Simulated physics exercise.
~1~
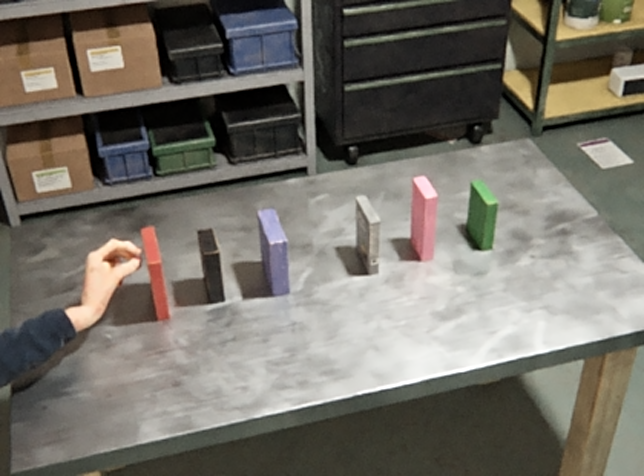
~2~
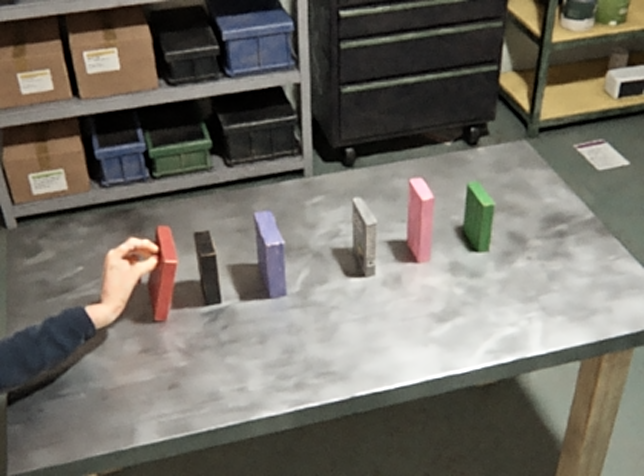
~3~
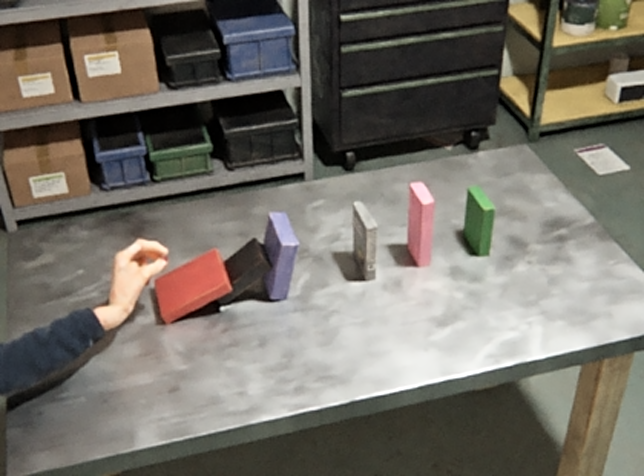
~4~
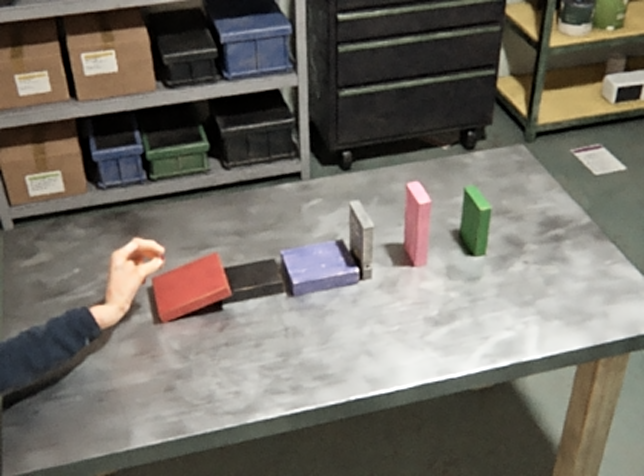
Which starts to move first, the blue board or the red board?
The red board moves first, leaning to the right beside the hand while the blue board is still upright. The blue board only starts to lean afterwards.
